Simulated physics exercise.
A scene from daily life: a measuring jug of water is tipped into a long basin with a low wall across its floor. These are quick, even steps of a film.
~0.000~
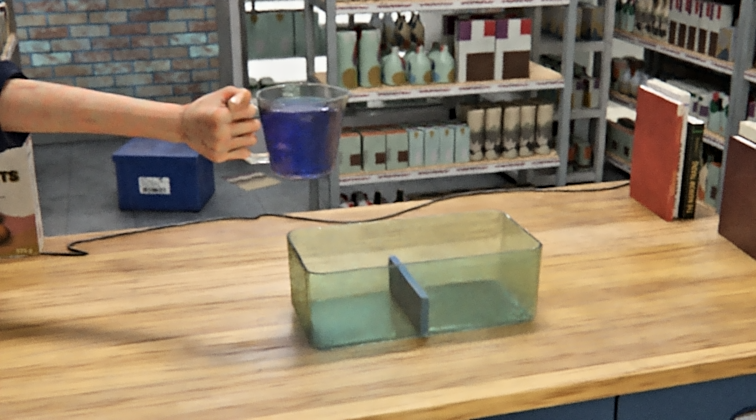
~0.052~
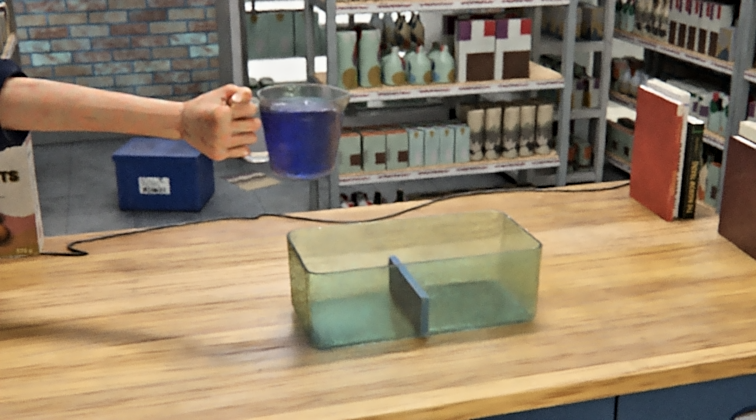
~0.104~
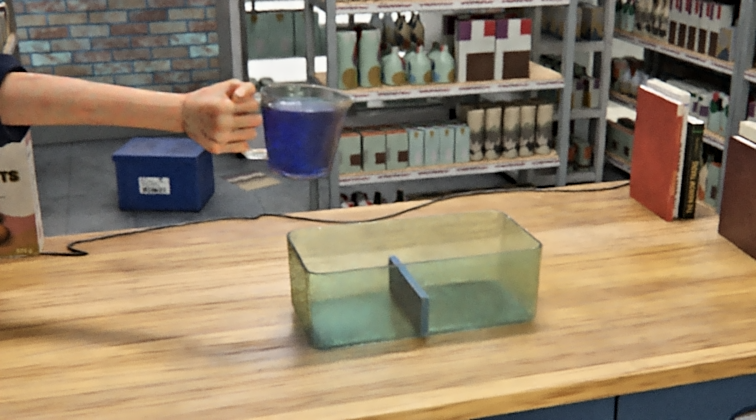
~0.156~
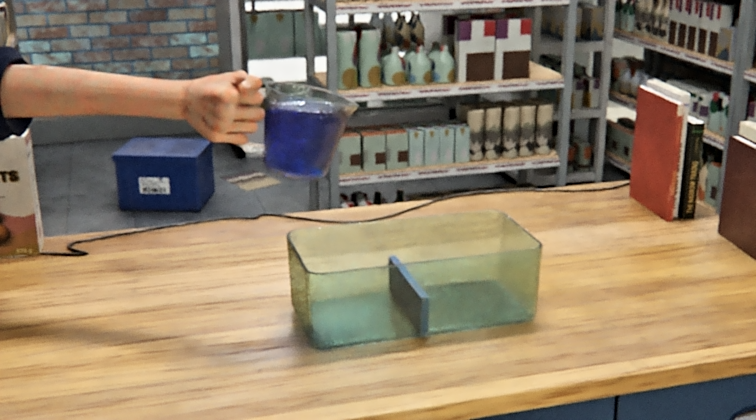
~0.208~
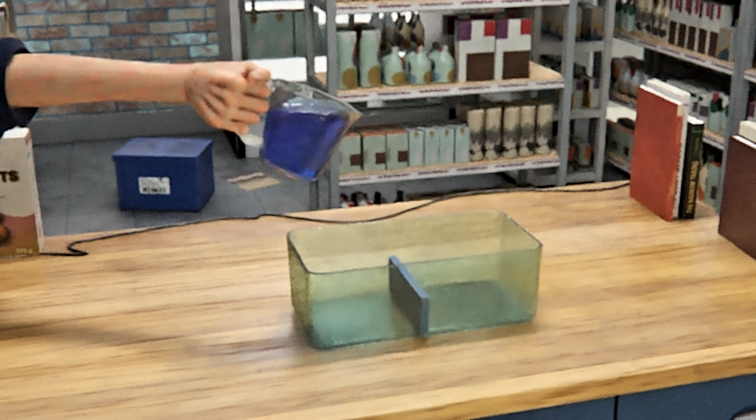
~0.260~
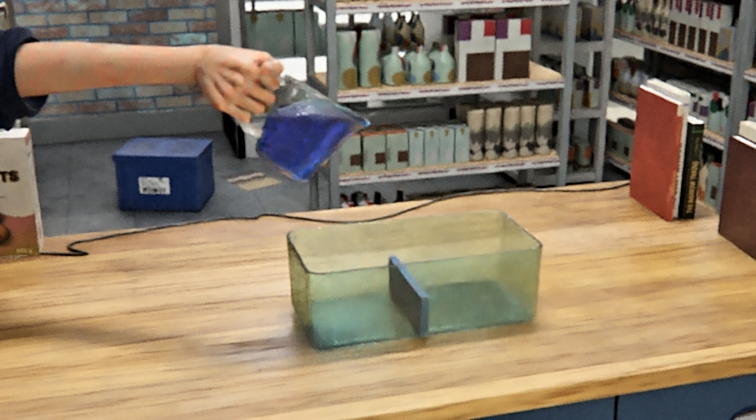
In a shop with stocked shelves, a hand at the left holds a glass jug of blue liquid above a divided clear basin on a wooden counter, then gradually tilts it to the right, the liquid shifting toward its lip.
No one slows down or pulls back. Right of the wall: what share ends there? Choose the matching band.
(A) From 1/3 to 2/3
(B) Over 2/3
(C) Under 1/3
Under 1/3 (C).
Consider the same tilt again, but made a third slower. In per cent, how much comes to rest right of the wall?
I'd say close to 35 %.
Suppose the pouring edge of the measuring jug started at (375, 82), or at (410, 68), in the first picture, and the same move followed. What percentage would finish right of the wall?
Close to 65 in a hundred, then close to 95 in a hundred.
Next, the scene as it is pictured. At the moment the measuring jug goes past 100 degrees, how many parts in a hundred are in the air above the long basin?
Share: Approx. 35 %.
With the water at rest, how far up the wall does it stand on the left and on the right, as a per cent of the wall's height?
Left 30 %, right 10 %.
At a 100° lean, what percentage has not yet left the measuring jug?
Some 40 in a hundred has yet to spill out.
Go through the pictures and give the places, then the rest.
Tilt 0°; pouring edge (351, 92); surface from (261, 108) to (341, 102); the long basin's rim runs from (296, 253) to (522, 229); the wall's top is at (408, 276), in the first frame.
Tilt 2°; pouring edge (352, 93); surface from (261, 107) to (341, 103), in the second frame.
Tilt 6°; pouring edge (355, 97); surface from (263, 105) to (343, 104), in the third frame.
Tilt 13°; pouring edge (358, 104); surface from (267, 106) to (348, 106), in the fourth frame.
Tilt 23°; pouring edge (362, 113); surface from (270, 109) to (355, 109), in the fifth frame.
Tilt 35°; pouring edge (363, 125); surface from (269, 118) to (359, 118); 2 per cent is over the edge, in the sixth frame.
A moment on, the measuring jug is tipped right over and 38 per cent is still to pour, 10 is left of the wall and 16 right of it.
Next, the measuring jug is tipped right over and 2 per cent is still to pour, 67 is left of the wall and 22 right of it.
Then the measuring jug is tipped right over and 0 per cent is still to pour, 70 is left of the wall and 24 right of it.
Later the measuring jug is tipped right over and 0 per cent is still to pour, 70 is left of the wall and 25 right of it.
At rest 70 per cent lies left of the wall, 25 right of it and 4 outside.
